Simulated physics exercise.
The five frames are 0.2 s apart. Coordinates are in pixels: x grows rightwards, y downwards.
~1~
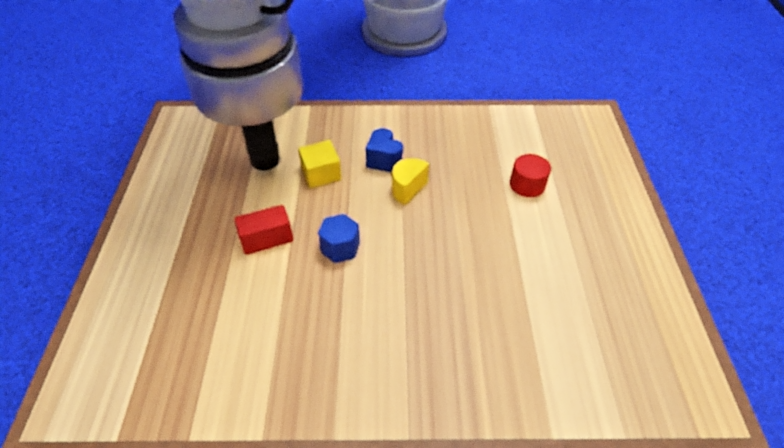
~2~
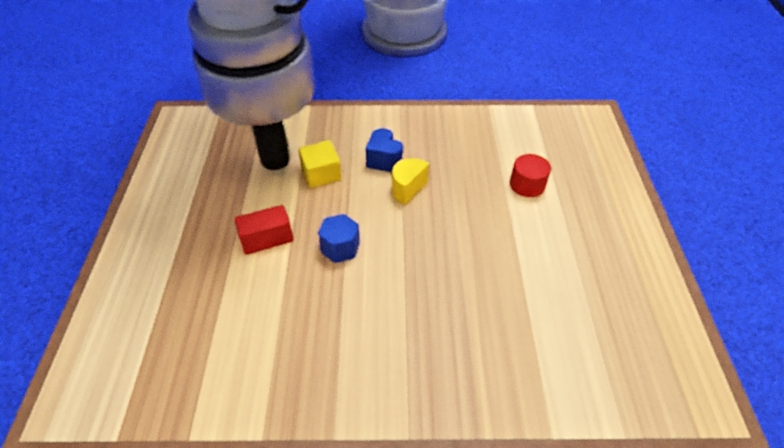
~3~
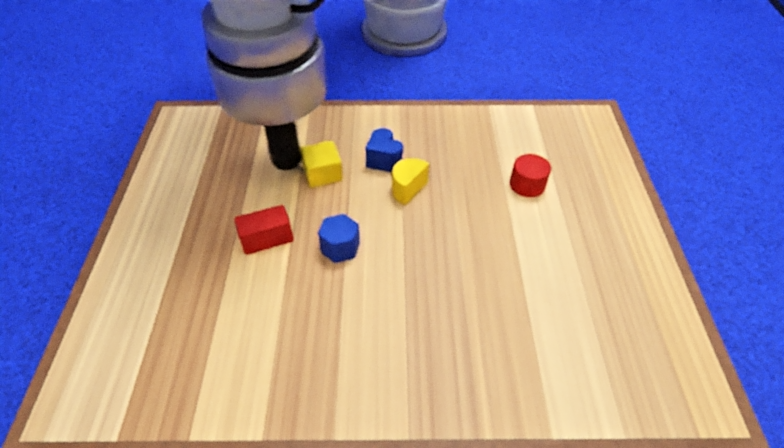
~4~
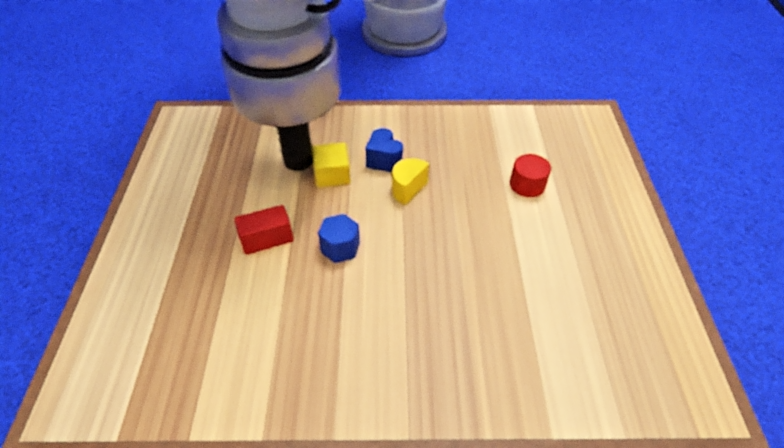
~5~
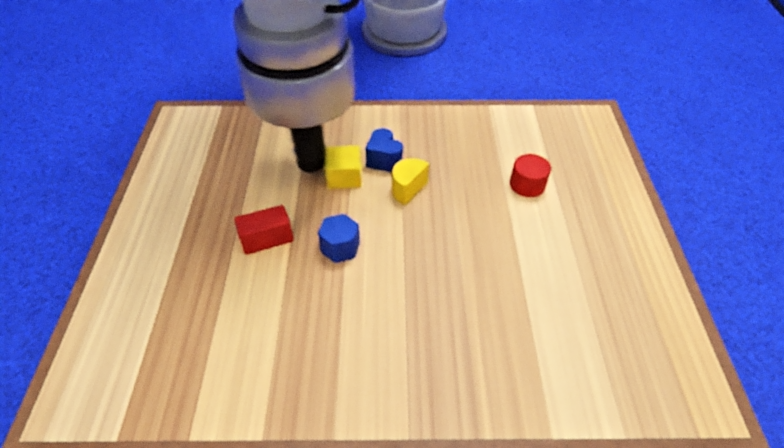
A metal cylinder with a black tip hangs over the upper left of a striped wooden board on a blue surface, seen from above at an angle. Near the tip sit a yellow block, a blue heart-shaped block and a yellow half-round one, with a red block and blue hexagon below and a red cylinder to the right. The tip slides right, meets the yellow square block and pushes it a short way towards the heart, while the other blocks and the camera stay still.
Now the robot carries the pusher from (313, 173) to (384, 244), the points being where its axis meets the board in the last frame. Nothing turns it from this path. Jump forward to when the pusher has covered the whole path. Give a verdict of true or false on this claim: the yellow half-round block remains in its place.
Verdict: True.
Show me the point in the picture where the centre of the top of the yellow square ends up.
The point I'd pick in the picture is (365, 163).
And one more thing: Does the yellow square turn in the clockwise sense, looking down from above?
Answer: No.
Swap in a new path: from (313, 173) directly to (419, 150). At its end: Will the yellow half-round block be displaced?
I believe so.
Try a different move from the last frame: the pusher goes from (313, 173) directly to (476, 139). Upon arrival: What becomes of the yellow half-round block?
It gets pushed out of place.
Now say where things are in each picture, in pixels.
In the first picture, pusher tip at (266, 161); block tops, yellow square at (319, 154); blue heart block at (384, 141); yellow half-round block at (408, 169).
In the second picture, pusher at (276, 161); blocks unchanged.
In the third picture, pusher at (287, 161); blocks unchanged.
In the fourth picture, pusher at (299, 162); yellow square at (330, 154).
In the fifth picture, pusher at (312, 163); yellow square at (343, 157); blue heart block at (384, 141); yellow half-round block at (408, 169).
On the path given first. One third of the way, pusher at (335, 185); yellow square at (365, 163), turned 35° anticlockwise; blue heart block at (387, 140).
Two thirds of the way, pusher at (359, 209); yellow square at (365, 163), turned 35° anticlockwise; blue heart block at (387, 140).
At the end, pusher at (384, 235); yellow square at (365, 163), turned 35° anticlockwise; blue heart block at (387, 140); yellow half-round block in place.
